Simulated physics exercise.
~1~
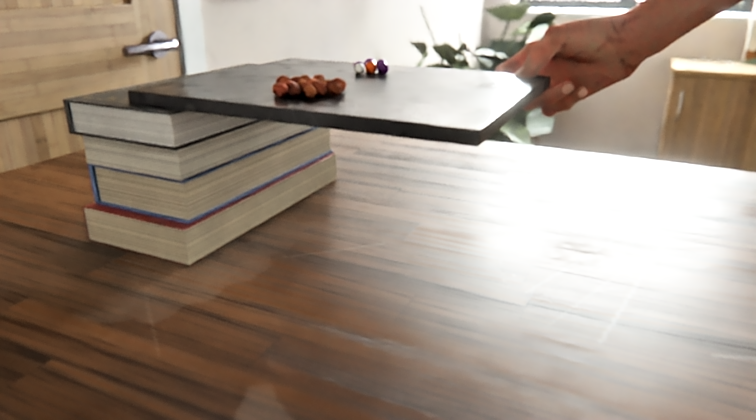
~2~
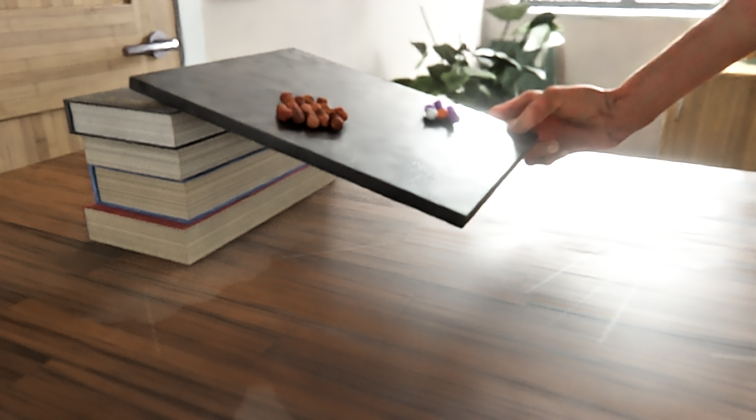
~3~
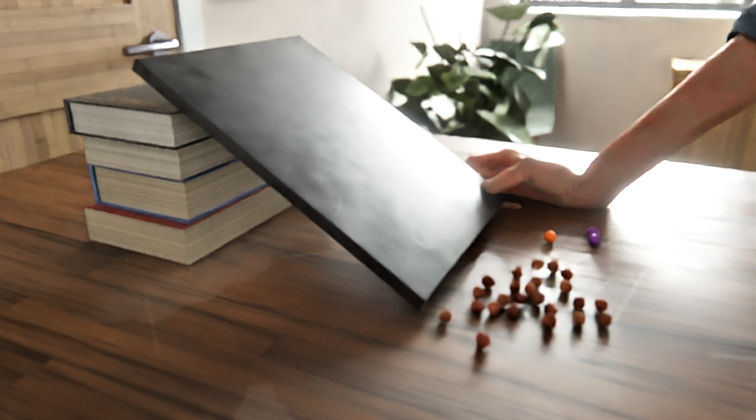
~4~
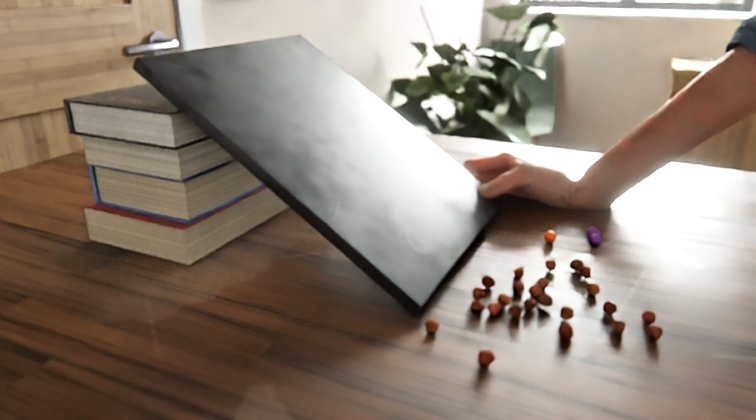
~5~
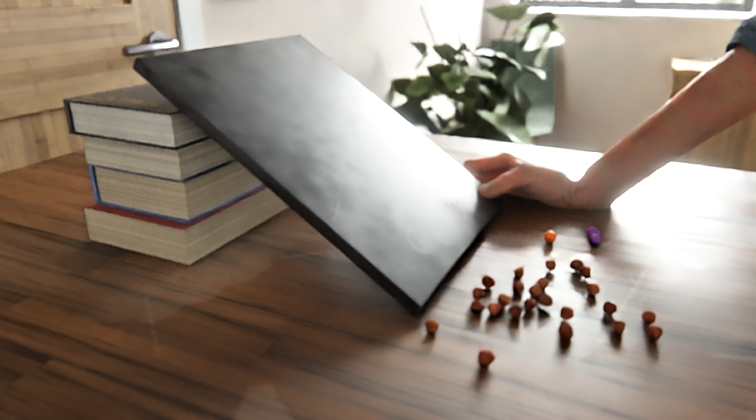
Hand lowering one end of a dark board propped on stacked books, spilling reddish-brown pieces and colourful bits across a wooden table.
